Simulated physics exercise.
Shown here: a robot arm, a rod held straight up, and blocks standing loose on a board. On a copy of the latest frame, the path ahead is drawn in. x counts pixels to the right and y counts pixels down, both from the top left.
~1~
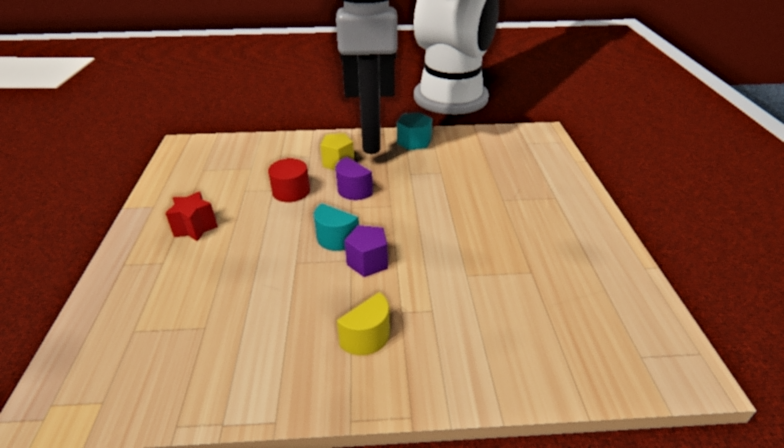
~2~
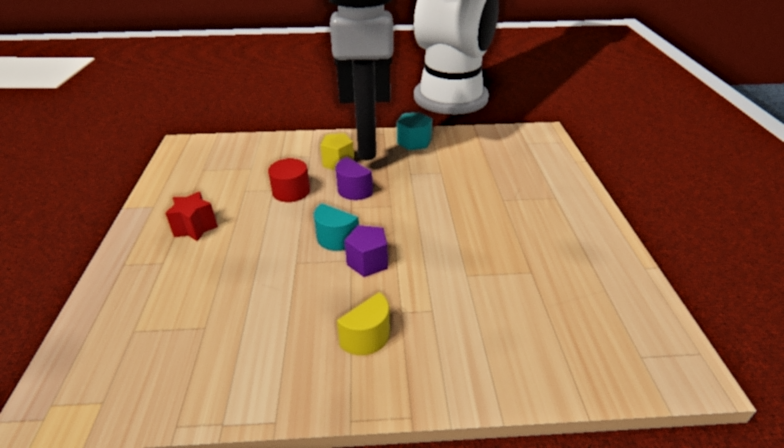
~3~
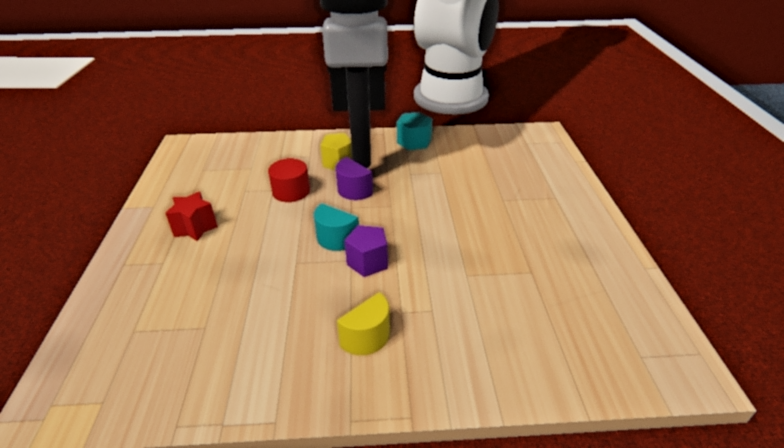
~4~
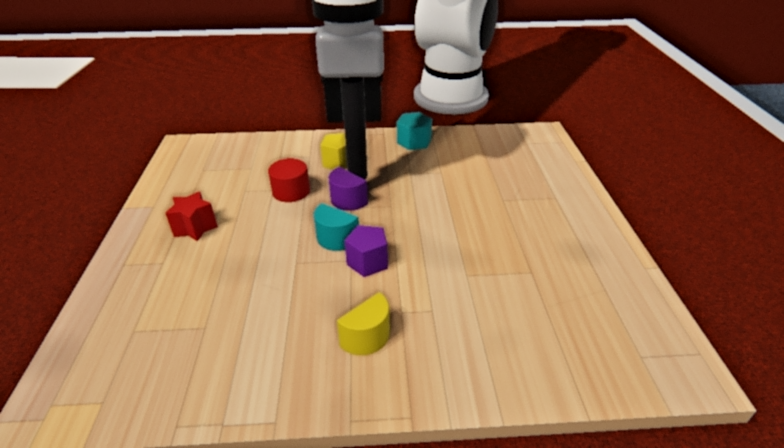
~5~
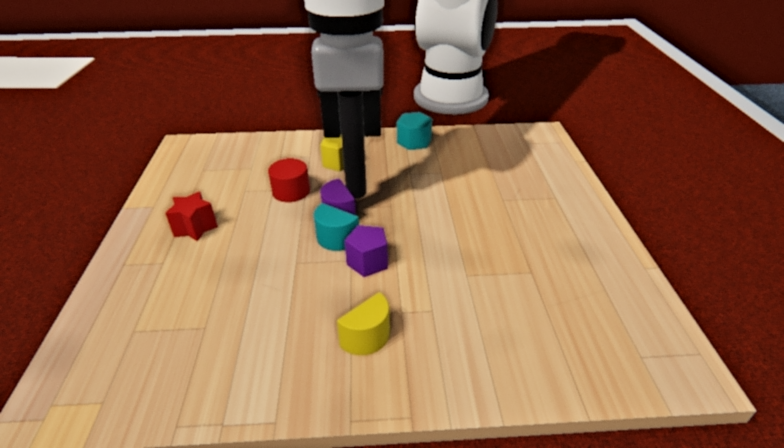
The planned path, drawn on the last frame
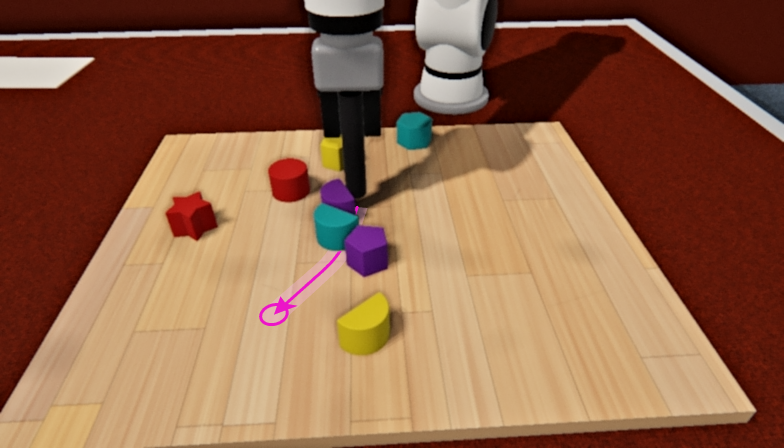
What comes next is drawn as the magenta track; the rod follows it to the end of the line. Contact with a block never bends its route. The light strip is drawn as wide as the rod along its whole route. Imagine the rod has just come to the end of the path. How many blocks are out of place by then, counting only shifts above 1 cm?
When the path ends, I think you'll find two blocks out of place by more than 1 cm.
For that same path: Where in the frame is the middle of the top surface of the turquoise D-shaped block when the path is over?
It sits at (295, 239).
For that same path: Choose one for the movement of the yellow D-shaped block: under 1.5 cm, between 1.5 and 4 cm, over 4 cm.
Offset: Below 1.5 cm.
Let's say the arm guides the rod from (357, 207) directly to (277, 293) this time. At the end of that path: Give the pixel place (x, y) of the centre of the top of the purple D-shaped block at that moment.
At roughly (302, 207).
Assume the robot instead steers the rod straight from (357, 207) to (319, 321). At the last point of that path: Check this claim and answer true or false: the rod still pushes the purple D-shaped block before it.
It is false.
Path on the board, from (357, 207) over (335, 258) to (274, 314).
The first path, step by step. One third of the way, rod at (344, 227); turquoise D-shaped block at (321, 225); purple D-shaped block at (325, 198), turned 30° clockwise.
Two thirds of the way, rod at (315, 262); turquoise D-shaped block at (296, 239), turned 90° clockwise; purple D-shaped block at (325, 198), turned 30° clockwise.
At the end, rod at (271, 300); turquoise D-shaped block at (295, 239), turned 90° clockwise; purple D-shaped block at (325, 198), turned 30° clockwise; purple pentagon in place; yellow D-shaped block in place.
